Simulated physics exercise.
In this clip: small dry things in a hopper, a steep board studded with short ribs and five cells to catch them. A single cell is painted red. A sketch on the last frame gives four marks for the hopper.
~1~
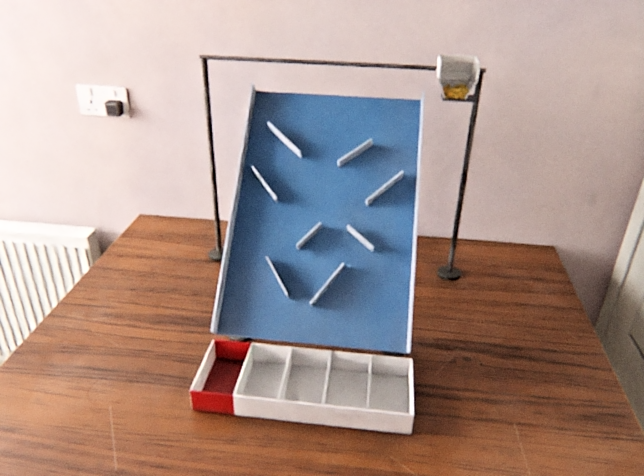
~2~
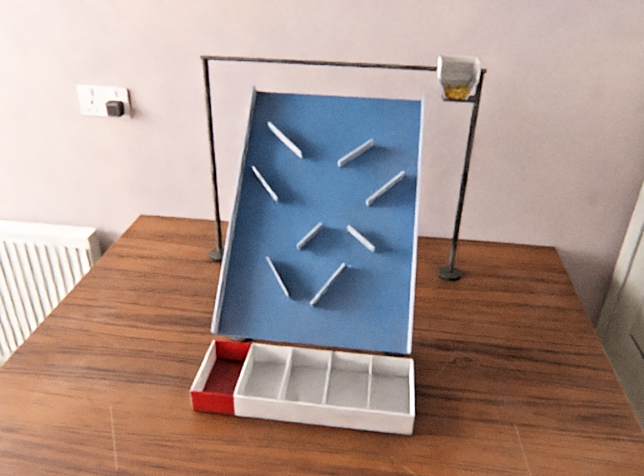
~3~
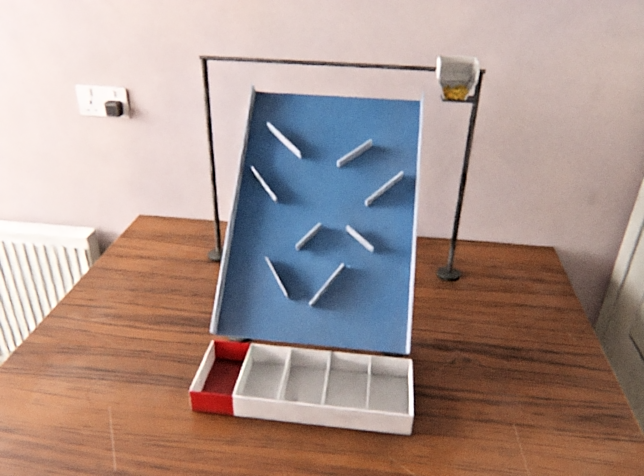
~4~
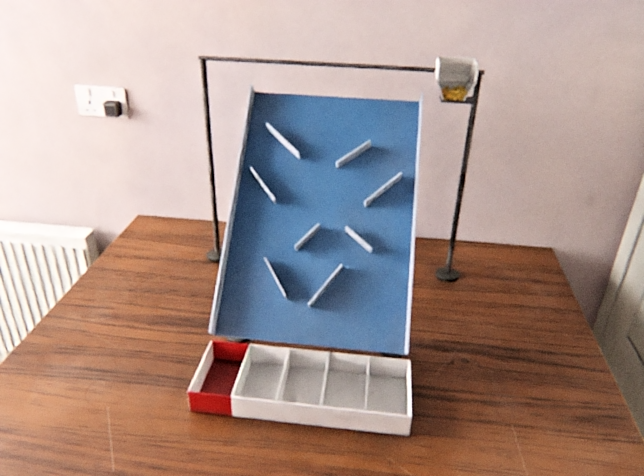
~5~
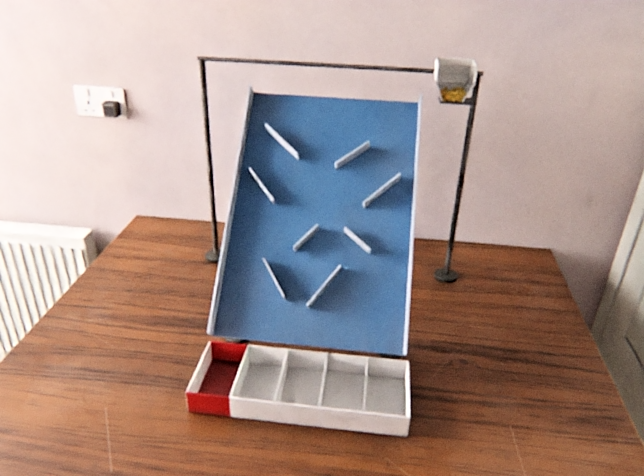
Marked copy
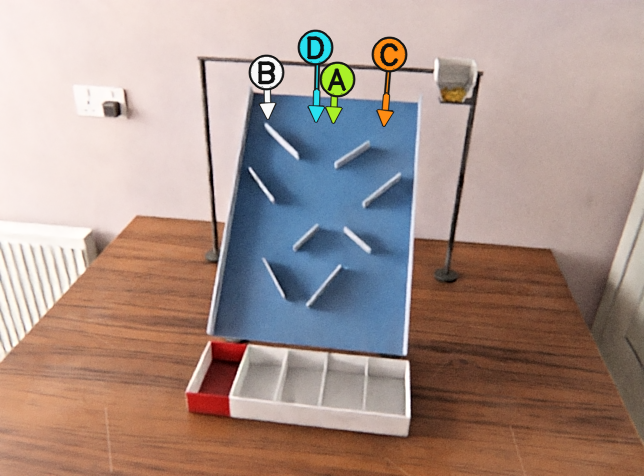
Nothing in the scene moves apart from a very slight drift of the whole view. A small hopper with yellowish contents stays at the upper right, on a bar above a steep blue board with short pale ribs. Below, a tray of five empty cells, the leftmost red, sits unchanged on the wooden table.
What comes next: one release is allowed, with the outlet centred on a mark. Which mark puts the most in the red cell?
I would pick mark B.
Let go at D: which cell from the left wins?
The third.
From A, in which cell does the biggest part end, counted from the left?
It is the third one.
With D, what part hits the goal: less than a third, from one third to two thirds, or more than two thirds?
It is less than a third.
On the marked copy, mark A meets the board at (333, 117); mark B meets the board at (267, 113); mark C meets the board at (384, 120); mark D meets the board at (316, 116).
Choosing A, about a tenth in the red cell, almost all in other cells.
Choosing B, roughly half in the red cell, roughly half in other cells, just a few outside the box.
Choosing C, just a few in the red cell, almost all in other cells.
Choosing D, not one piece in the red cell, almost all in other cells.
